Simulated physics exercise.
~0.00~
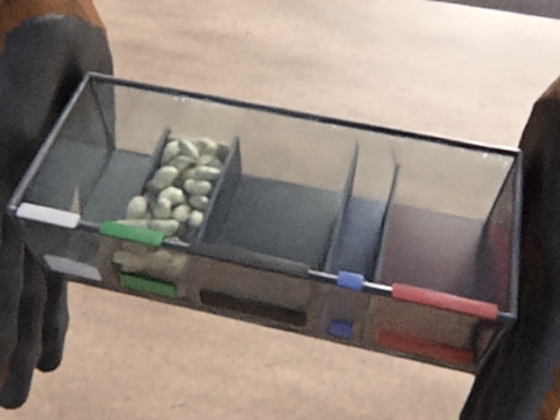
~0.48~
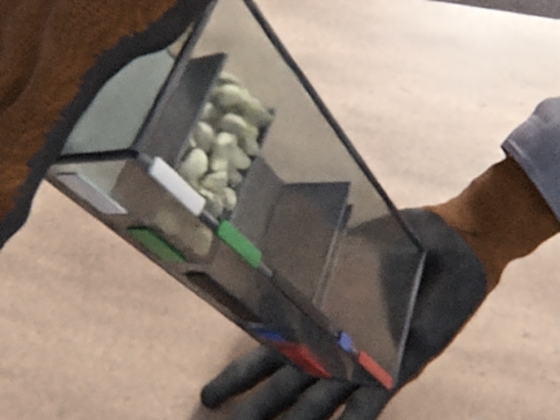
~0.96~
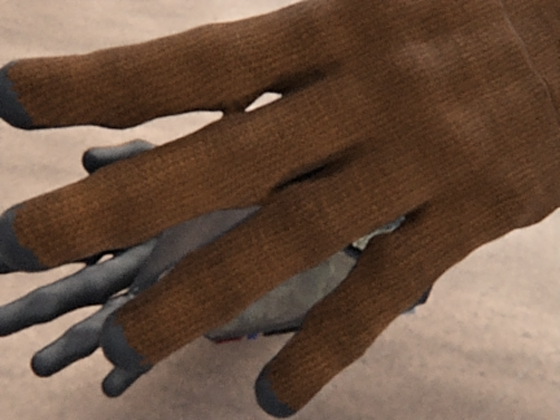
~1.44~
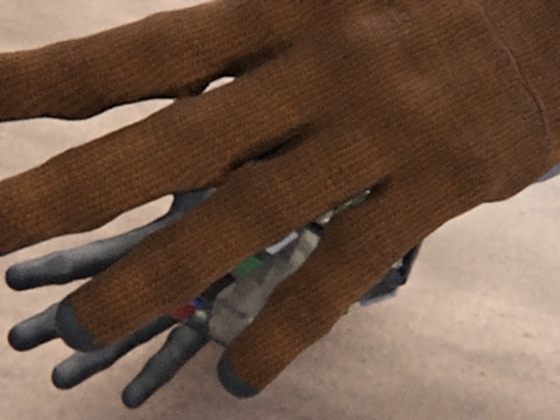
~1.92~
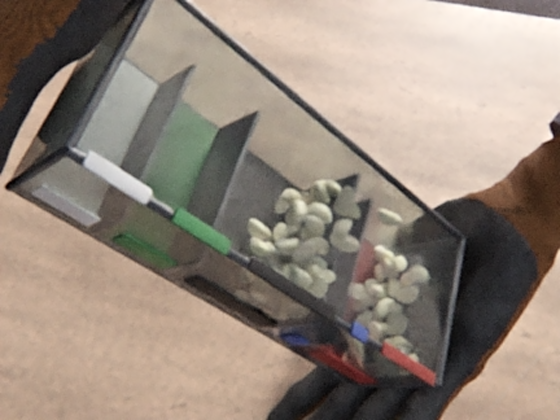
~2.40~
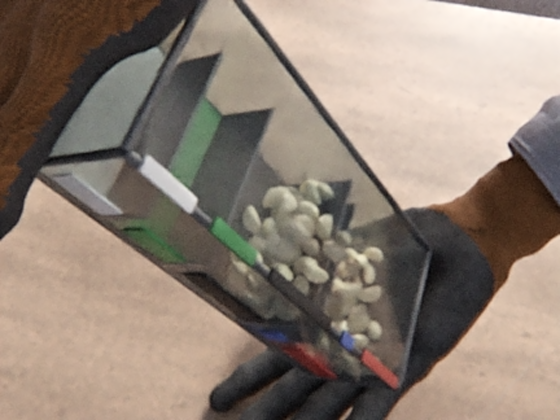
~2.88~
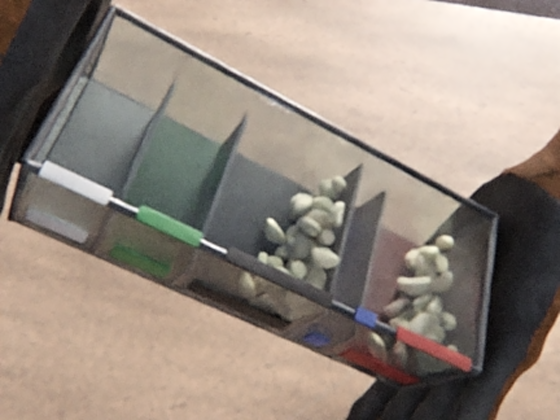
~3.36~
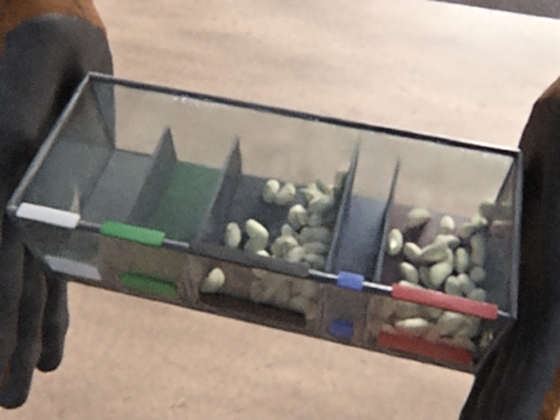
Above a pale, blurred surface, gloved hands hold a clear lidded box divided into compartments marked white, green, black, blue and red, with pale beans gathered in the green one. The box tips steeply, its right end dropping, and the beans still sit in the green section. It keeps turning until a brown glove covers most of it. When it swings back into view, the beans lie in the black and red sections. It tilts more steeply again, then returns level, with the beans split between black and red and the other compartments empty.
